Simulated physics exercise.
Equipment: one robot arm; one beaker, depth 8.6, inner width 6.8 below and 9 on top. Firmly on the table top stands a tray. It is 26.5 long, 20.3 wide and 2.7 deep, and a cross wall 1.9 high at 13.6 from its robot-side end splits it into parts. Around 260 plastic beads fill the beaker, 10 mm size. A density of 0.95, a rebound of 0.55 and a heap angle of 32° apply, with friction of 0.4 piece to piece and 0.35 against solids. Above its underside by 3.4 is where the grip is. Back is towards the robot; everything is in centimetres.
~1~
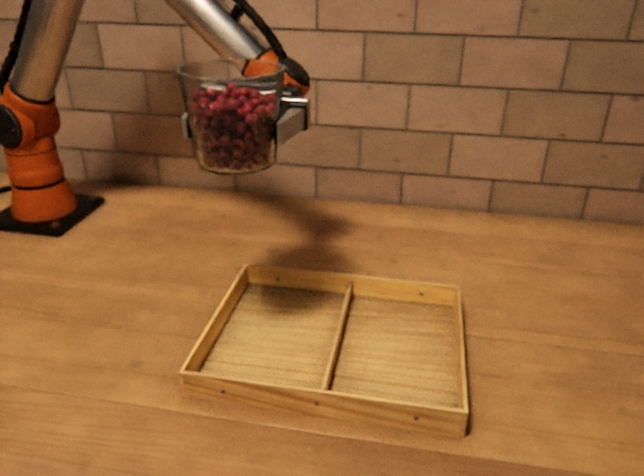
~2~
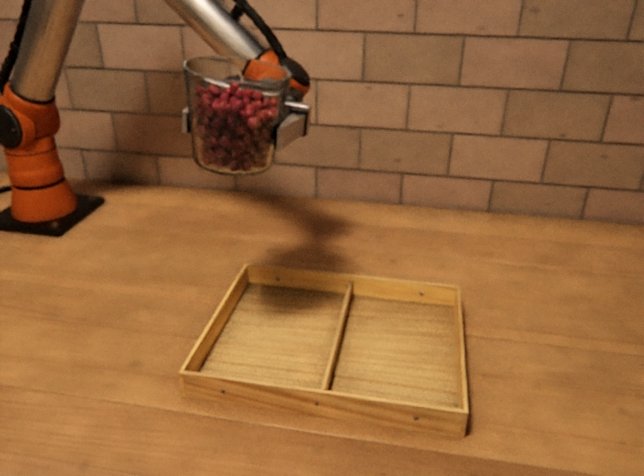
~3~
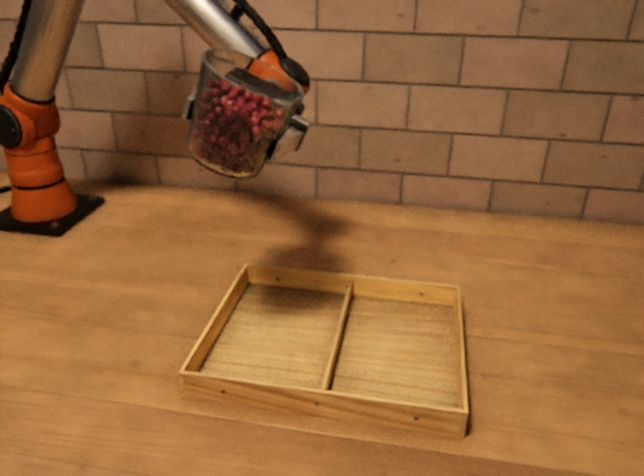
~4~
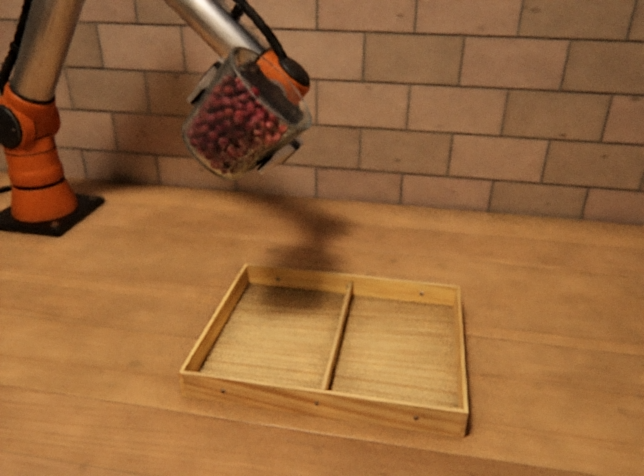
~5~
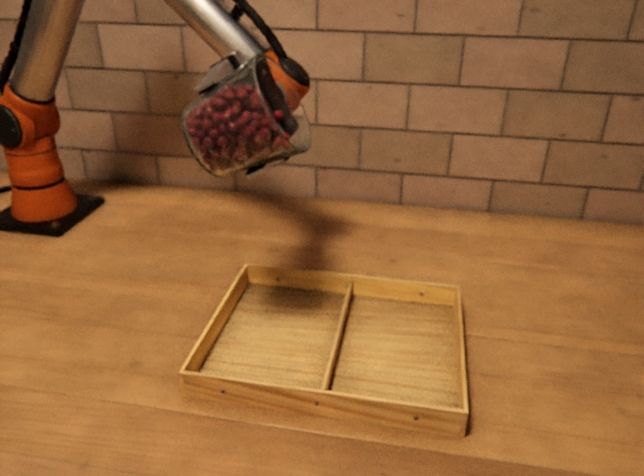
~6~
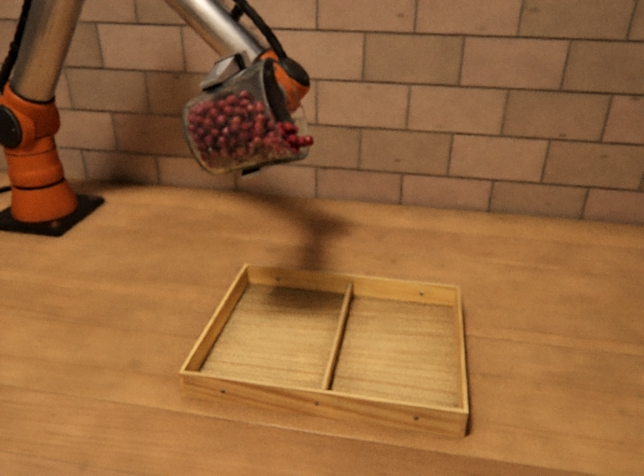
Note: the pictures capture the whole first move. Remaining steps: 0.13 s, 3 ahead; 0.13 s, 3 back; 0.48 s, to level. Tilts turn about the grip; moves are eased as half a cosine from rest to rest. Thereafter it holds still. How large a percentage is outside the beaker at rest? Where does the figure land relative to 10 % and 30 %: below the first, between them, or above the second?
It lands between 10 and 30 %.
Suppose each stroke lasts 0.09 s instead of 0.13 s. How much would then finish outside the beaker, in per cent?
About 35 per cent in that case.
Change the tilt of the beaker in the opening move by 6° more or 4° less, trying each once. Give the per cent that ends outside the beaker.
About 30 and 10 %.
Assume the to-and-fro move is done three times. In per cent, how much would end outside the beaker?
In that case it would be roughly 40 per cent.
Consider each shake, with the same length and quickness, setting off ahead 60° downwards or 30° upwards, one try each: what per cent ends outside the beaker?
First try some 0 %, second try some 20 %.
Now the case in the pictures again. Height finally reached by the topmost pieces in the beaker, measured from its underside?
It reaches close to 6.5 cm in the end.
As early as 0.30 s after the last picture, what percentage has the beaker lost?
Roughly 15 percent is out.
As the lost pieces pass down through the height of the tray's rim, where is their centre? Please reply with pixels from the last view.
(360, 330).
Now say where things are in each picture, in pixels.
The beaker middle at (235, 118), level; upper third of the load around (232, 109), from x 195 to 275, top at y 95; 257 in the beaker, in the first frame.
The beaker middle at (236, 118), tilted 6° forward; upper third of the load around (233, 109), from x 195 to 275, top at y 90, in the second frame.
The beaker middle at (238, 119), tilted 23° forward; upper third of the load around (230, 108), from x 195 to 280, top at y 85, in the third frame.
The beaker middle at (241, 121), tilted 45° forward; upper third of the load around (229, 109), from x 195 to 280, top at y 80, in the fourth frame.
The beaker middle at (243, 124), tilted 62° forward; upper third of the load around (231, 110), from x 195 to 285, top at y 90, in the fifth frame.
The beaker middle at (244, 125), tilted 68° forward; upper third of the load around (228, 113), from x 195 to 310, top at y 95; 257 in the beaker, in the sixth frame.
Then, 0.30 s on, tilted 67° forward, highest piece 25 above the table; 221 in the beaker, 1 in the far-side part, 35 in flight or on a rim.
Then, 0.59 s on, tilted 15° forward, highest piece 28 above the table; 208 in the beaker, 32 in the far-side part, 11 in the robot-side part, 1 on the table or floor, 5 in flight or on a rim.
Then, 0.94 s on, level, highest piece 27 above the table; 208 in the beaker, 35 in the far-side part, 12 in the robot-side part, 1 on the table or floor, 1 in flight or on a rim.
Then, 1.99 s on, level, highest piece 27 above the table; 208 in the beaker, 35 in the far-side part, 13 in the robot-side part, 1 on the table or floor.
In the end, 208 in the beaker, 35 in the far-side part, 13 in the robot-side part, 1 on the table or floor. That is 19 % outside the beaker.
